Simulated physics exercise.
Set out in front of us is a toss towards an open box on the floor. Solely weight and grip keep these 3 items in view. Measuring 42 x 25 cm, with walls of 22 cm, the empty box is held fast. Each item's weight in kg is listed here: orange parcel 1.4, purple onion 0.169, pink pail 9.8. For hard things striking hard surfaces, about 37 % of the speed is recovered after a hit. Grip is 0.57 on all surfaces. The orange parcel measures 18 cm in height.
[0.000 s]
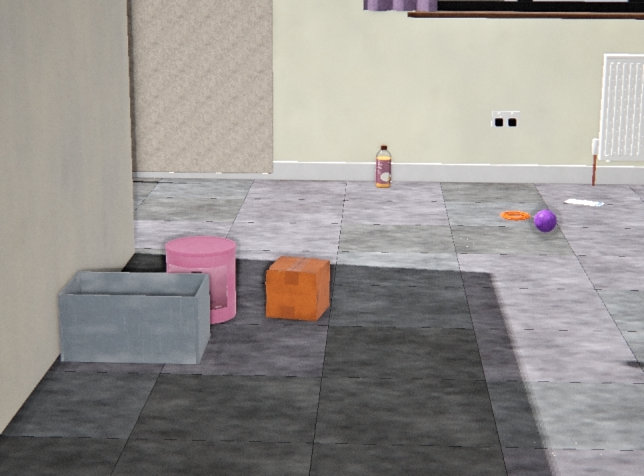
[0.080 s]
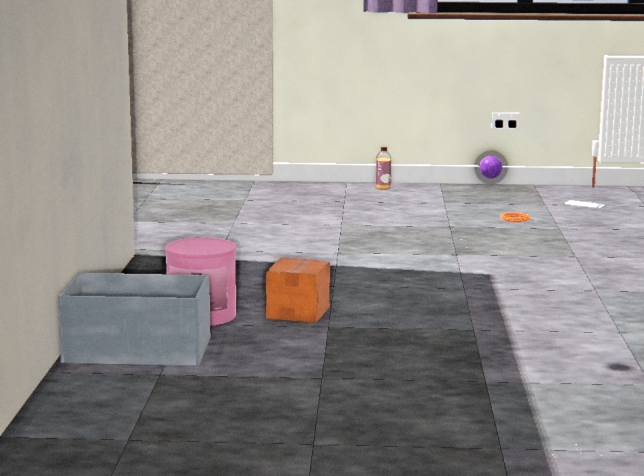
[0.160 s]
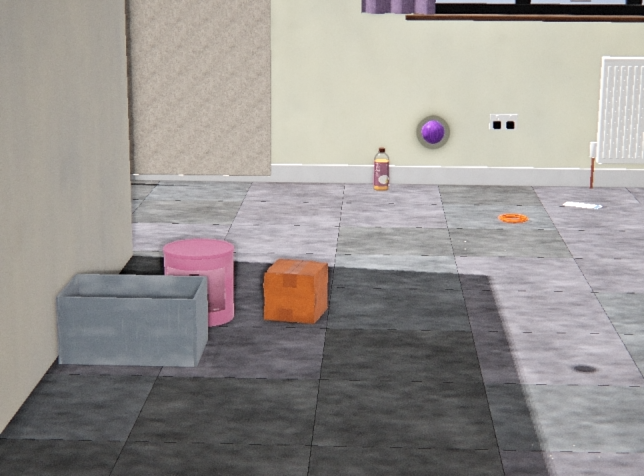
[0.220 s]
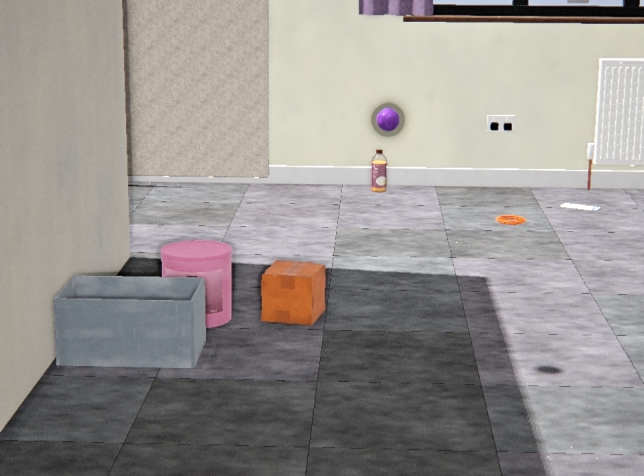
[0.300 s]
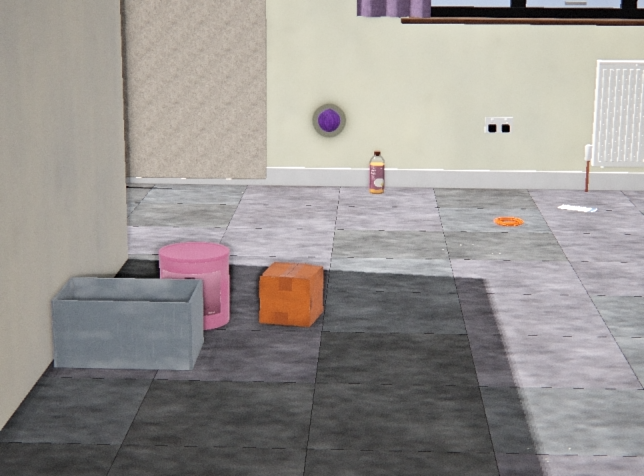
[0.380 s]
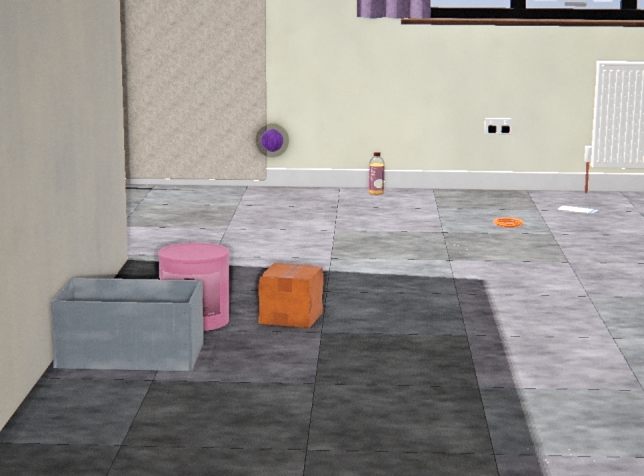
The purple onion rises off the floor, arcs left past the bottle, and begins descending.
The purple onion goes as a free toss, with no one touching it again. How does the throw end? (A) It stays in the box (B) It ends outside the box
The answer is A.
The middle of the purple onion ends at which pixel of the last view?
Rest point: Near (173, 339).
Around 0.48 s, 24 cm to go; purple onion near (203, 191).
Around 0.68 s, onion inside the box; purple onion near (78, 331).
Around 0.88 s, onion inside the box; purple onion near (115, 325).
Around 1.28 s, onion inside the box; purple onion near (155, 339).
Finally (2.7 s), onion inside the box; the bystanders still in place (within 10 cm). Final places as that camera would see them, purple onion near (173, 339).
